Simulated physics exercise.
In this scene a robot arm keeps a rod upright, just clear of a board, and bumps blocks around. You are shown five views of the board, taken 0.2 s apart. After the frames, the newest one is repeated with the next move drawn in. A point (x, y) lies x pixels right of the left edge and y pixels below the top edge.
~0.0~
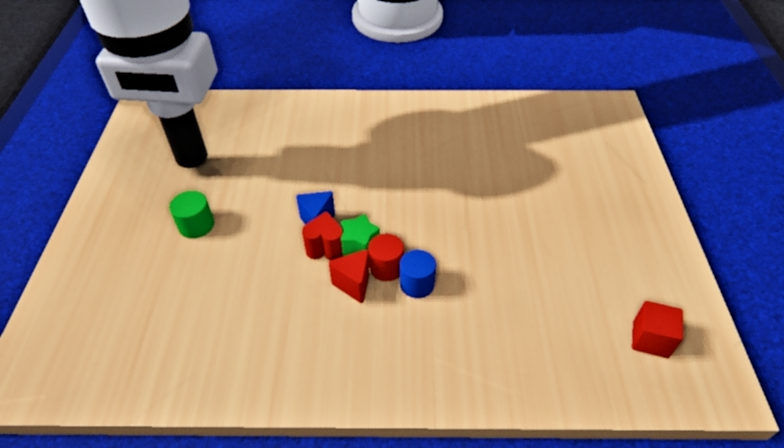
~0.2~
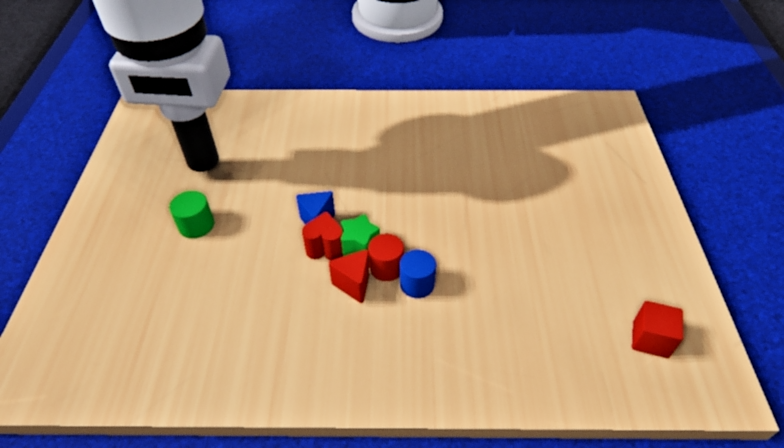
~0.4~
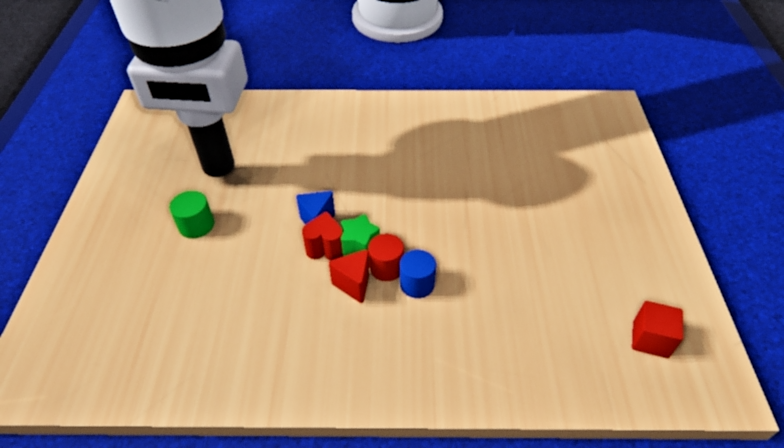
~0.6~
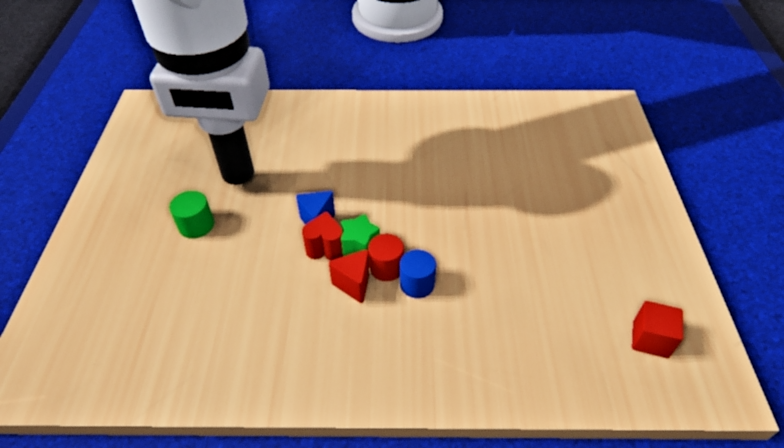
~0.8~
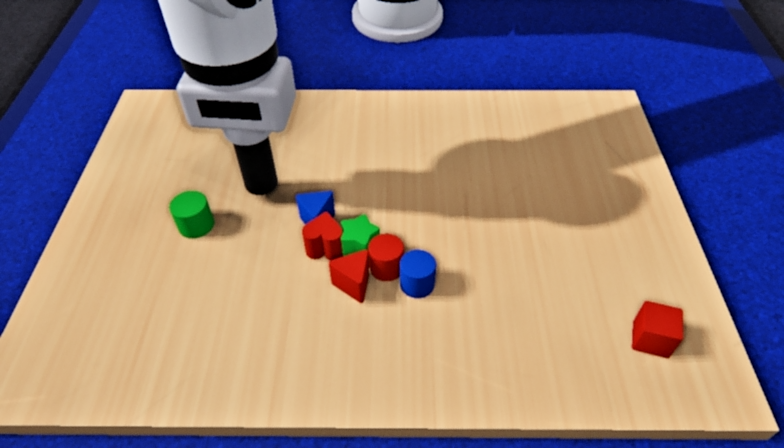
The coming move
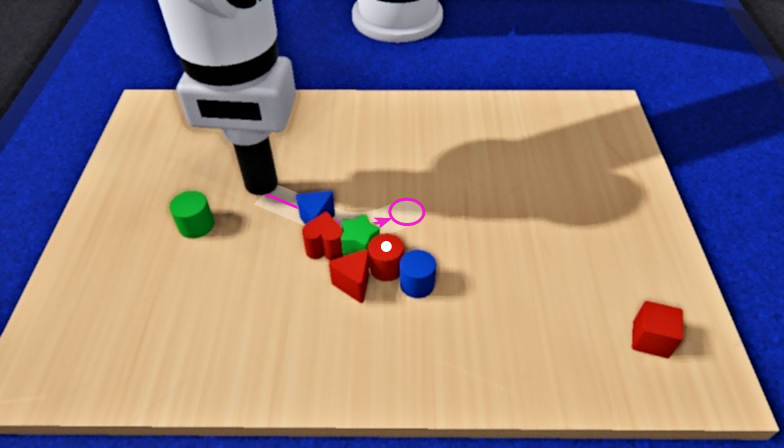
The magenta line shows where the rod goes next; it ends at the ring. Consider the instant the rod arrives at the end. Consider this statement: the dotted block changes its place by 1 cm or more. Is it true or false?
That is true.
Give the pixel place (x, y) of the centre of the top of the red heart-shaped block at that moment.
The middle of its upper face will lie at (329, 254).
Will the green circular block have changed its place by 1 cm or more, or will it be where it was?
Once the path is done, it remains where it sat before.
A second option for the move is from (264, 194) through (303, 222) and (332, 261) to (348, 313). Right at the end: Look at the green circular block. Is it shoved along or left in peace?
It sits in its place.
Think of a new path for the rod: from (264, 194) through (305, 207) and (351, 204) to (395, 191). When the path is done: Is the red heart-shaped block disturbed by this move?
By the time the path is finished, it has moved at least a centimetre.
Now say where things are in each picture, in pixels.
The first frame shows lower end of the rod (192, 159), tops of blocks, green circular block (188, 203), blue triangle (314, 201), red heart-shaped block (323, 228), green star (359, 229), red circular block (386, 246).
The second frame shows rod (204, 162), blocks as before.
The third frame shows rod (219, 168), blocks as before.
The fourth frame shows rod (239, 175), blocks as before.
The fifth frame shows rod (262, 185), green circular block (188, 203), blue triangle (314, 201), red heart-shaped block (323, 228), green star (359, 229), red circular block (386, 246).
The drawn path runs from (264, 194) through (308, 212) and (357, 225) to (407, 212); the dot is on the red circular block.
On the path given first. One third of the way, rod (307, 203); blue triangle (329, 209); red heart-shaped block (327, 238), turned 20° clockwise.
Two thirds of the way, rod (356, 217); blue triangle (367, 232), turned 55° clockwise; red heart-shaped block (329, 254), turned 55° clockwise; green star (377, 254); red circular block (411, 268).
At the end, rod (407, 203); green circular block not moved; blue triangle (379, 229), turned 80° clockwise; red heart-shaped block (329, 254), turned 55° clockwise; green star (379, 256), turned 20° clockwise; red circular block (412, 272).
